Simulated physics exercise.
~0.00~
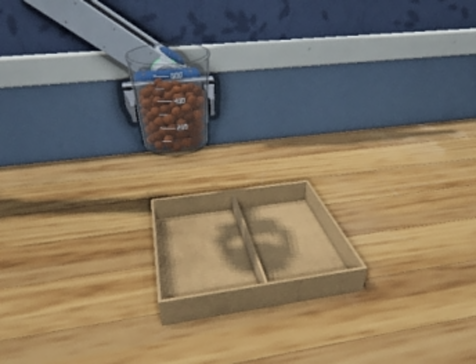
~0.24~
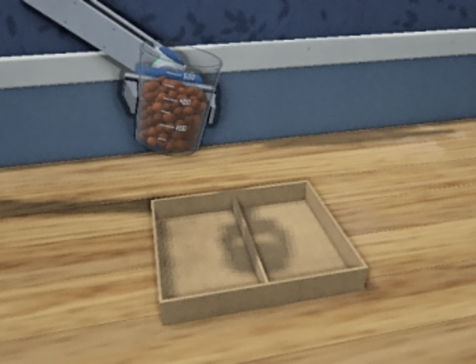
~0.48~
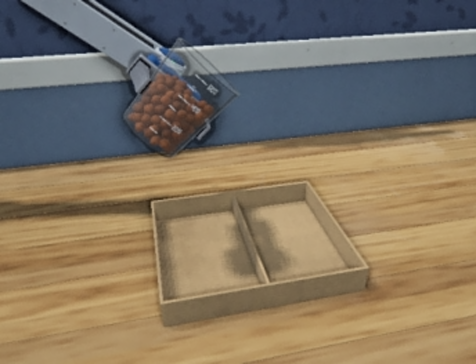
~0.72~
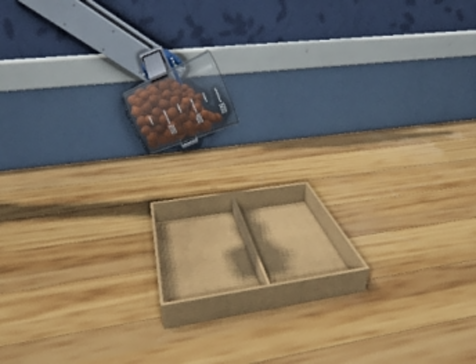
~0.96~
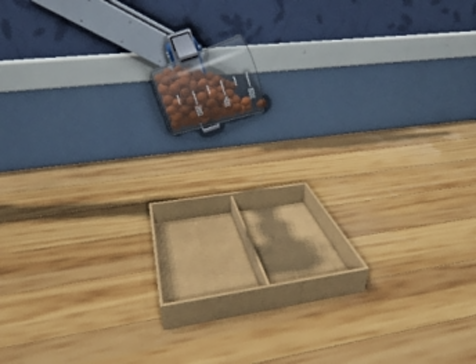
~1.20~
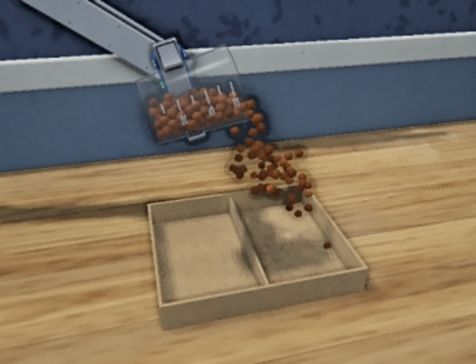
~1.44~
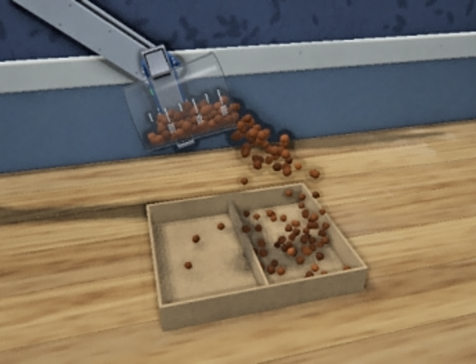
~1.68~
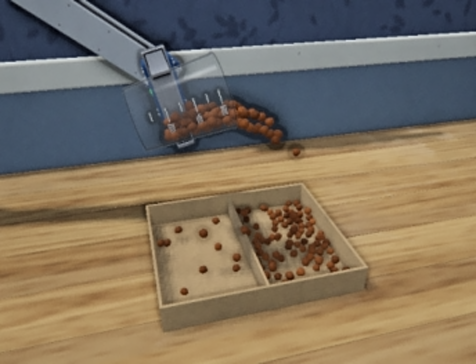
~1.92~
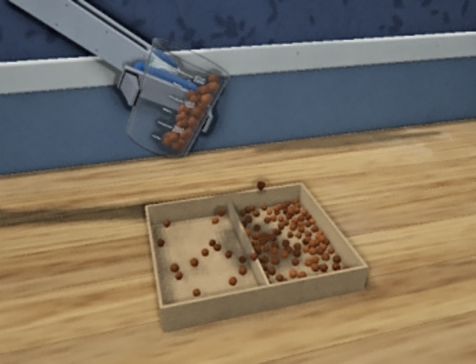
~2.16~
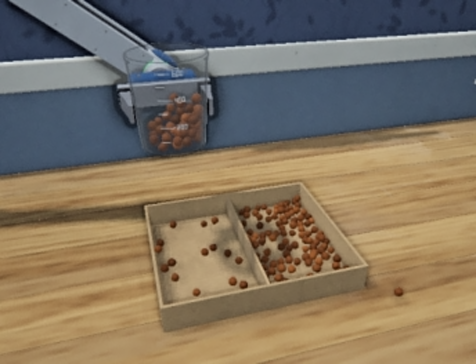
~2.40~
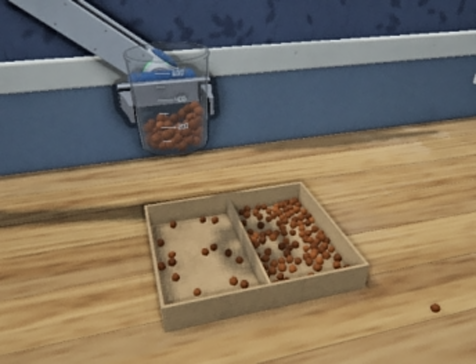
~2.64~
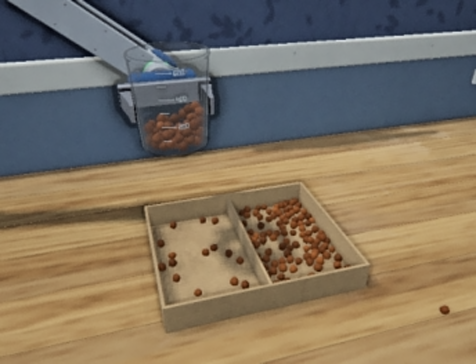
On a wooden tabletop before a blue wall, a mechanical arm tips a clear cup of hazelnuts over a divided tray, then rights it with some still inside; most of the spilled nuts lie in the right compartment, fewer in the left, and one rests on the table.
